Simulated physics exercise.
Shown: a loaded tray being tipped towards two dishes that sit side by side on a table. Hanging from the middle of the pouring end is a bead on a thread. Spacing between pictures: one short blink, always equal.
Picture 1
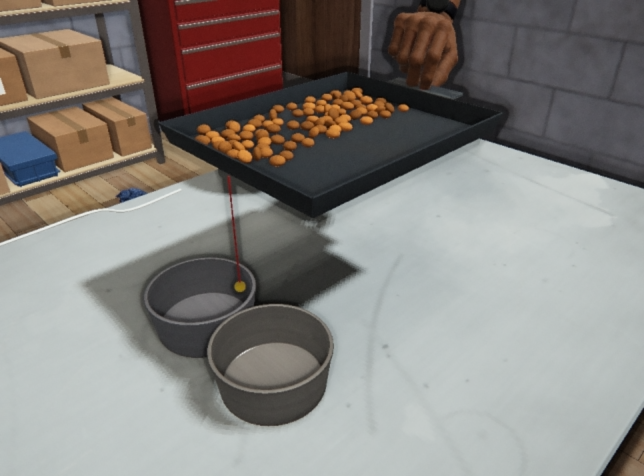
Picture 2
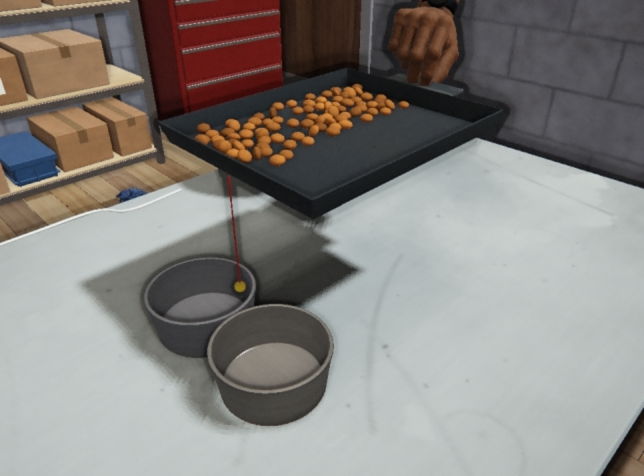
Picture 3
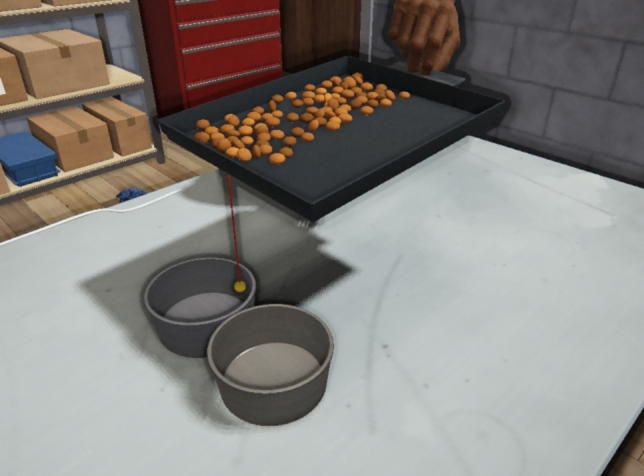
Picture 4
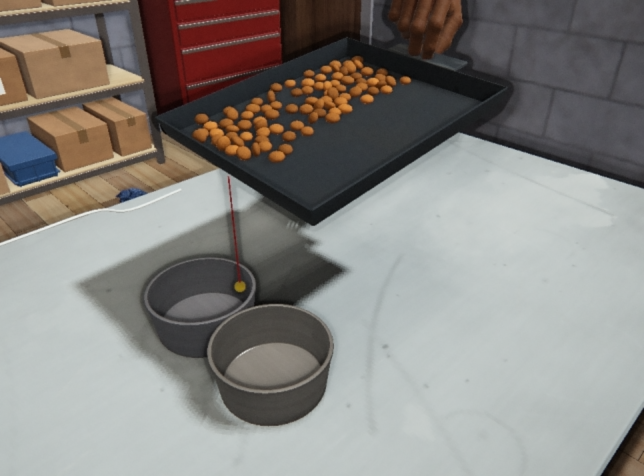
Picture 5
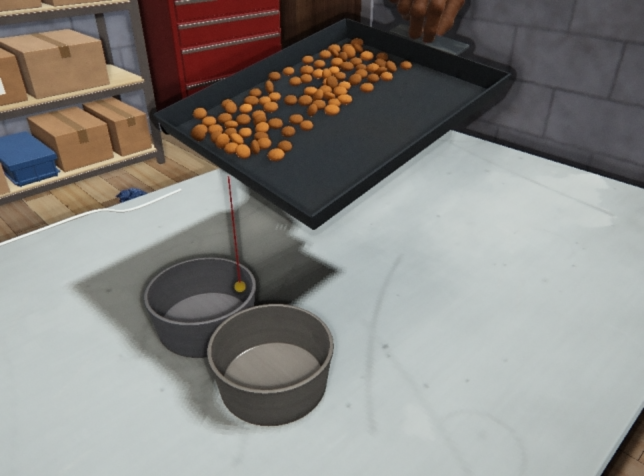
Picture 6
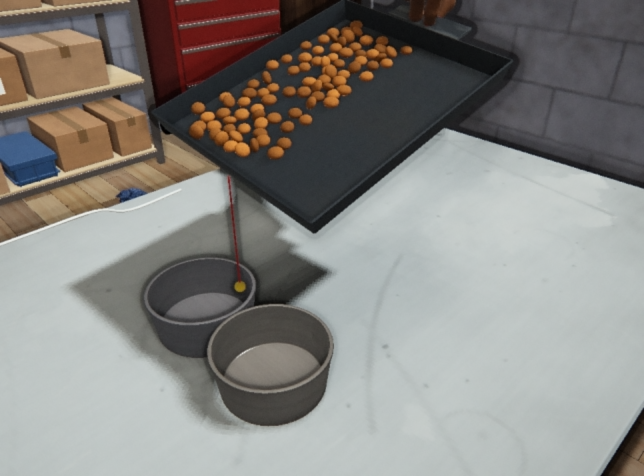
The clip opens on a dark tray of small orange-brown pieces, held by a hand above two grey dishes on a pale table, a bead hanging on a red thread. After a nearly still start, the tray's far side rises steadily and its near right corner dips slightly, while the pieces keep their places on it.
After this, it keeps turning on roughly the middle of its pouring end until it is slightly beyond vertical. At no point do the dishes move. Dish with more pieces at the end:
Right.
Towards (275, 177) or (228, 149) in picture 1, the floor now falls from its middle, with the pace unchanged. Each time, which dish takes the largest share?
The first tilt favours the dish to the right, the second the dish to the left.
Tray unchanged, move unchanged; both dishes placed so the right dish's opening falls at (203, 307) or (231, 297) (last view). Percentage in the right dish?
You'd end up with around 0 per cent and then around 0 per cent.
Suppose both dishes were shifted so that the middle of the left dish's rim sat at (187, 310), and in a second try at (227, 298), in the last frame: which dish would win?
Note: Try one - the dish on the right side; try two - the dish on the right side.
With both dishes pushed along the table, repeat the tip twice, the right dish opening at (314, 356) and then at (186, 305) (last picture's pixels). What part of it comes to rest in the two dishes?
First 80 %, then 0 %.
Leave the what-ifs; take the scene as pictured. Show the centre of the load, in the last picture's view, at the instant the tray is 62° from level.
Load centre: Approx. (276, 179).
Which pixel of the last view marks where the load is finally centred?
Somewhere around (281, 387) in the final view.
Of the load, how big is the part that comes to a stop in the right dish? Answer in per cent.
Close to 80 in every hundred pieces.
Just after the last frame, tray tipped steeply; almost all on the tray; just a few in the air.
A moment on, tray tipped past a quarter turn; about a tenth on the tray; roughly half in the right dish; roughly a quarter outside both; roughly a quarter in the air.
Further on, tray tipped past a quarter turn; the larger part in the right dish; roughly a quarter outside both.
When it is over, tray tipped past a quarter turn; the larger part in the right dish; not one in the left dish; roughly a quarter outside both.
